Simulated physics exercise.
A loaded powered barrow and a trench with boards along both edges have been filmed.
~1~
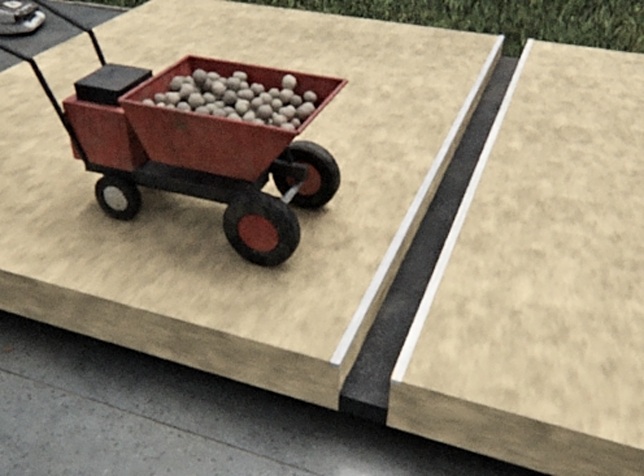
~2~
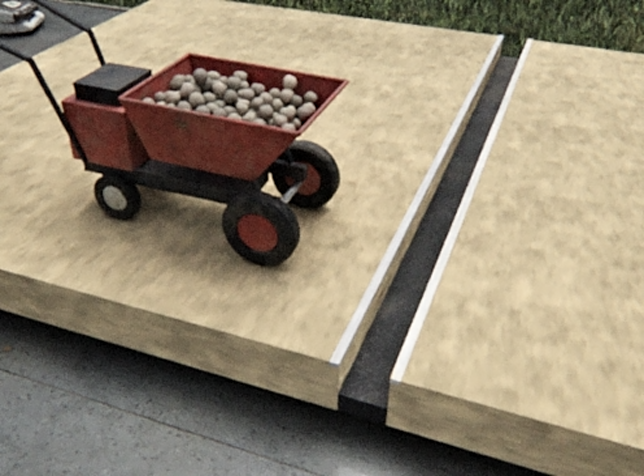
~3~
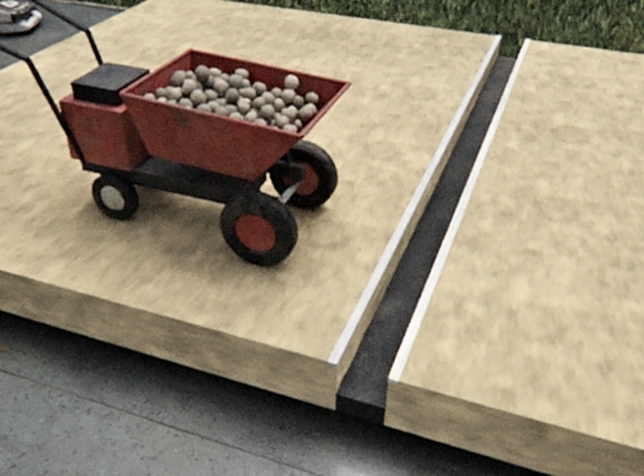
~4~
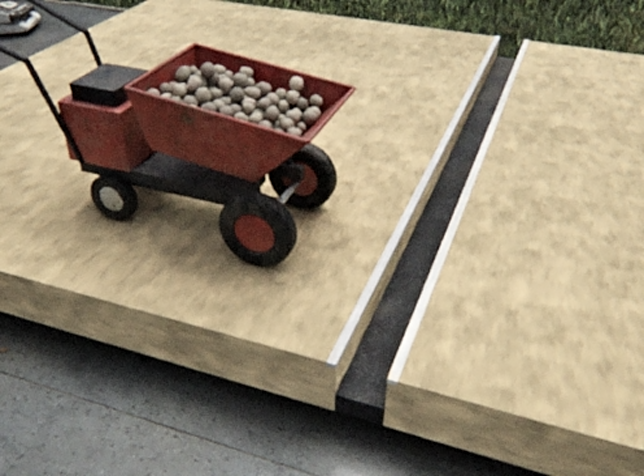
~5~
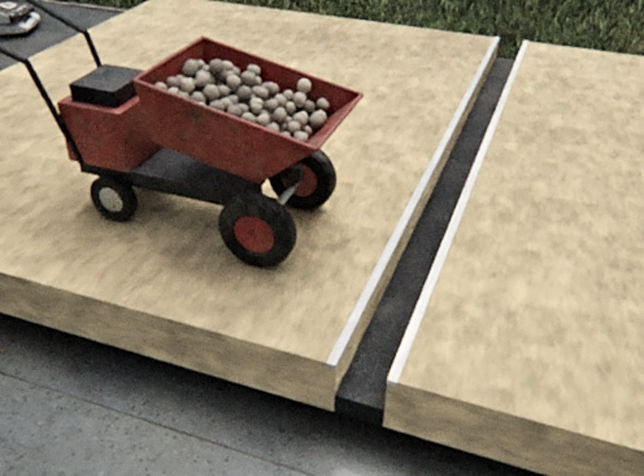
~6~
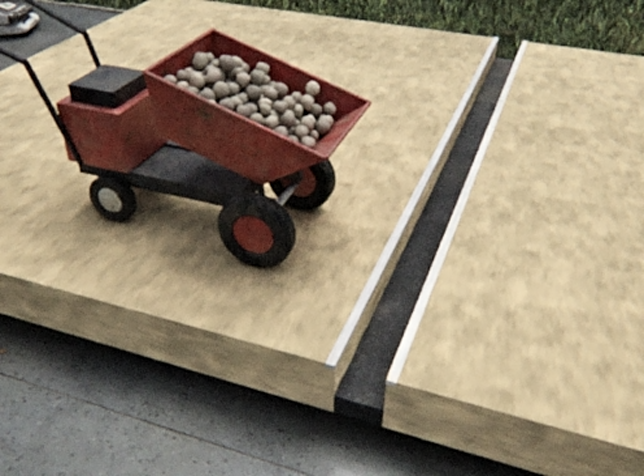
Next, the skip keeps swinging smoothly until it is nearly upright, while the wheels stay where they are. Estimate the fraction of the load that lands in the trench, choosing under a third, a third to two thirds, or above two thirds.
Honestly, the trench gets a third to two-thirds of the load.
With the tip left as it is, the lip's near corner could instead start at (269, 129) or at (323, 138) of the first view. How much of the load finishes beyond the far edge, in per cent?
About 10 % and about 50 %.
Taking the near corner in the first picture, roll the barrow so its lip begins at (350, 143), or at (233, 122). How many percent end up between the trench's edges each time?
The share would be near 0 percent, and then near 30 percent.
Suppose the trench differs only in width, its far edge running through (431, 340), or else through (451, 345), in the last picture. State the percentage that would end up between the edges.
The first case gives close to 80 per cent and the second close to 90 per cent.
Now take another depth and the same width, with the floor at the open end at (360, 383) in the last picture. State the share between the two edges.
The share would be around 40 per cent.
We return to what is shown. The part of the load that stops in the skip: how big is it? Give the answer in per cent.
20 in a hundred, roughly.
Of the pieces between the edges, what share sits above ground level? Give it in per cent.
30 per cent, near enough.
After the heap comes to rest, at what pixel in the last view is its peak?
In the last picture, the peak is close to (431, 242).
Soon, skip tipped steeply; all in the skip.
A while on, skip tipped right over; most in the skip; a small part in or heaped over the trench; a stray few beyond it; a stray few falling.
Towards the end, skip tipped right over; about a quarter in the skip; about half in or heaped over the trench; about a quarter beyond it.
Finally, skip tipped right over; about a quarter in the skip; about two thirds in or heaped over the trench; about a quarter beyond it.
